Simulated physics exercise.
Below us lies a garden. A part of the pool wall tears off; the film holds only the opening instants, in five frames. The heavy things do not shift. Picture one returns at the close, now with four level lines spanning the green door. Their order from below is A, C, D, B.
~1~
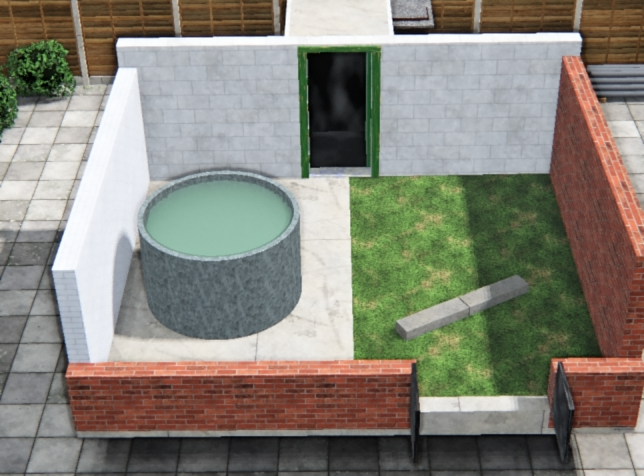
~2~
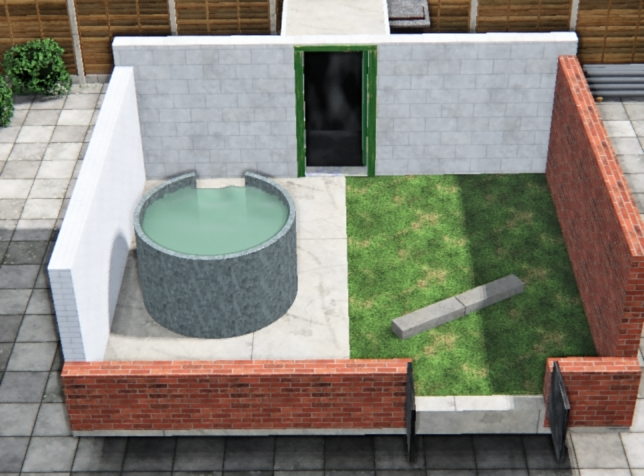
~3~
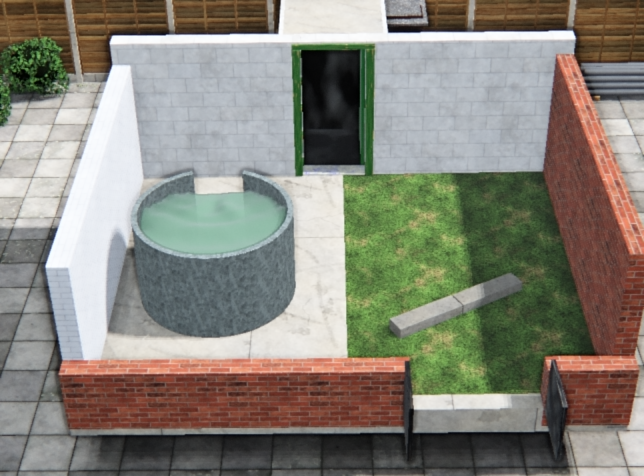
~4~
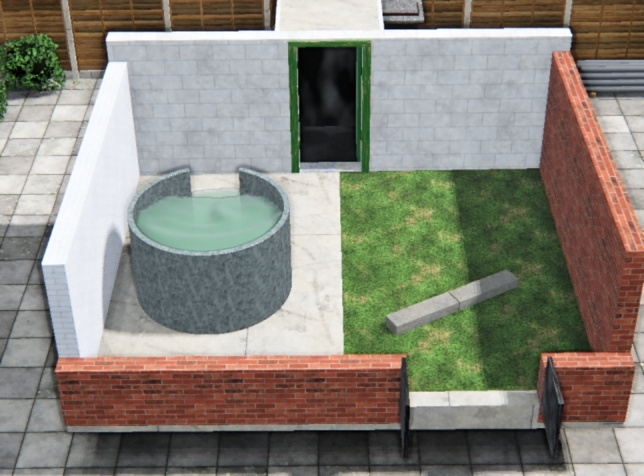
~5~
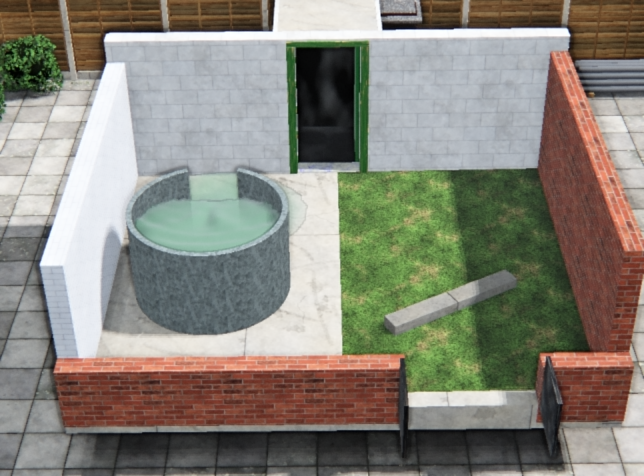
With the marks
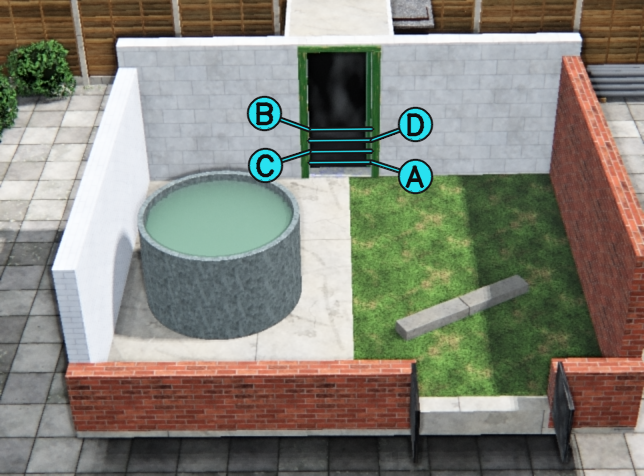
A round grey pool of green water stands on pale paving at the left of a walled garden, seen from high above. White walls, a green-framed doorway, red brick walls, an open dark gate and a grey block on the grass surround it. A gap opens in the pool's back rim, the water level lowers, and a thin sheet emerges on the paving behind and right as the camera drifts slightly right.
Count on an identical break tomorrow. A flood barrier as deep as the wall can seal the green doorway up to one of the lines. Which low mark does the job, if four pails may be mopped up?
That is height A.
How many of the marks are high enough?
All of them.
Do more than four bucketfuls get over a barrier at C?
No, not at all.
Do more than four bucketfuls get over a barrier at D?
No, not at all.
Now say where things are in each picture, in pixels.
The first frame shows water in the pool at rest, its middle at (219, 219); foot of the green doorway at (340, 177); open gate at (484, 356).
In the second frame, water covers 1 % of the ground, its front hidden from here.
In the third frame, water covers 3 % of the ground, its front hidden from here.
In the fourth frame, water covers 7 % of the ground, its front hidden from here.
The fifth frame shows front seen at (200, 174), 13 % of the ground wet.
On the marked copy, A at (340, 162); B at (340, 129); C at (340, 151); D at (340, 140); from the bottom up A, C, D, B.
With A, a splash gets over, under a bucket.
With B, nothing gets over.
With C, nothing gets over.
With D, nothing gets over.
